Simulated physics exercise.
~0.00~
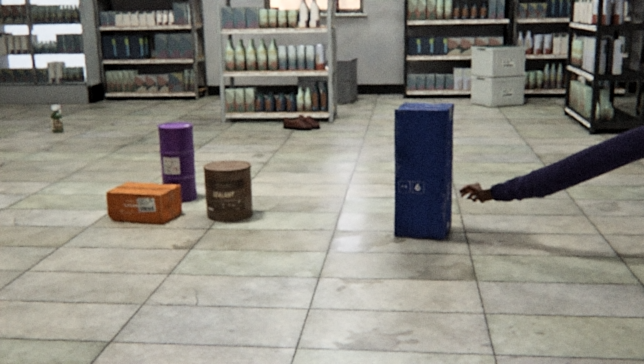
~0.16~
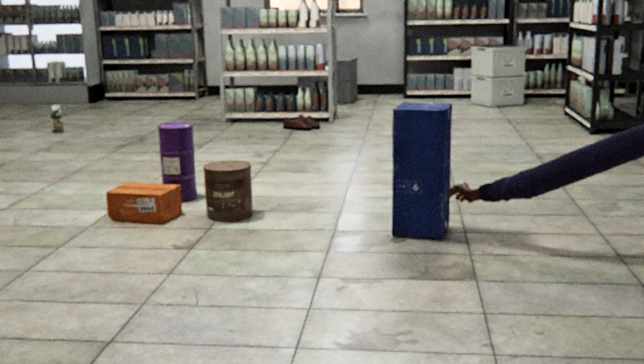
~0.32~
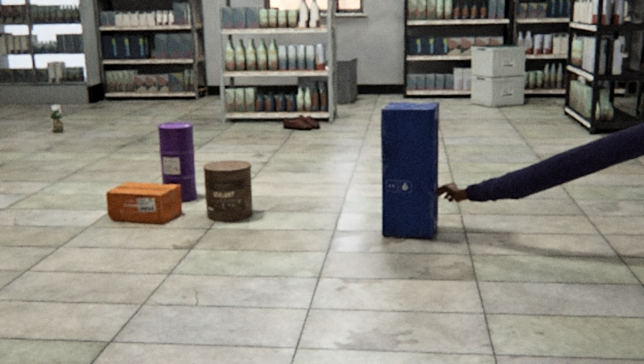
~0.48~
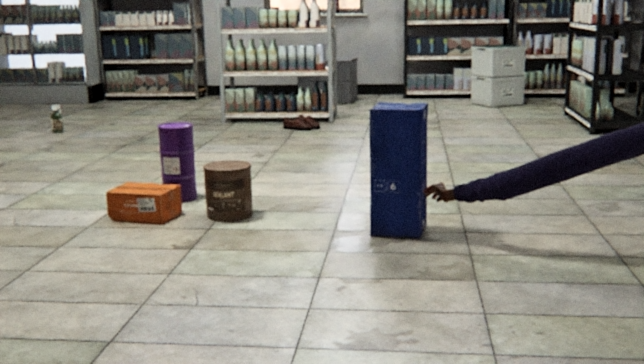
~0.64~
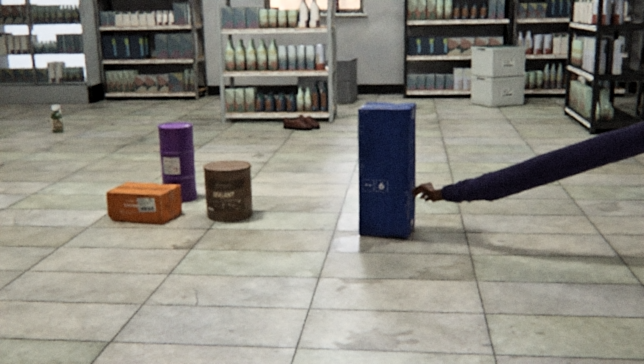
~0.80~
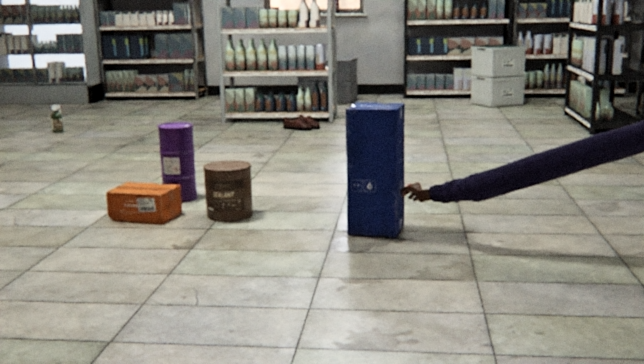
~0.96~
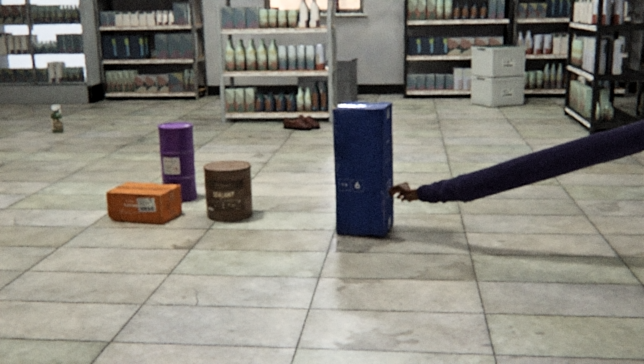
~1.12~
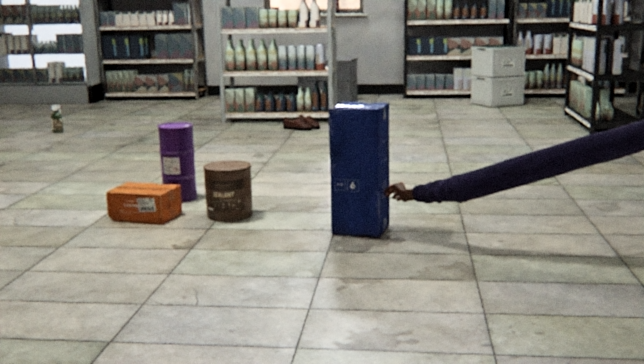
A storeroom with pale tiled flooring and shelves of bottles along the back is seen from a fixed viewpoint facing the shelving. An orange parcel, a purple canister and a brown pail stand grouped on the left, while a tall blue box stands upright right of centre. A dark-sleeved arm reaches in from the right, its hand closing on the side of the box. The hand pushes the box steadily left, and it slides across the tiles without tipping. The box ends upright, short of the brown pail, with the hand still beside it and the other three things unmoved.
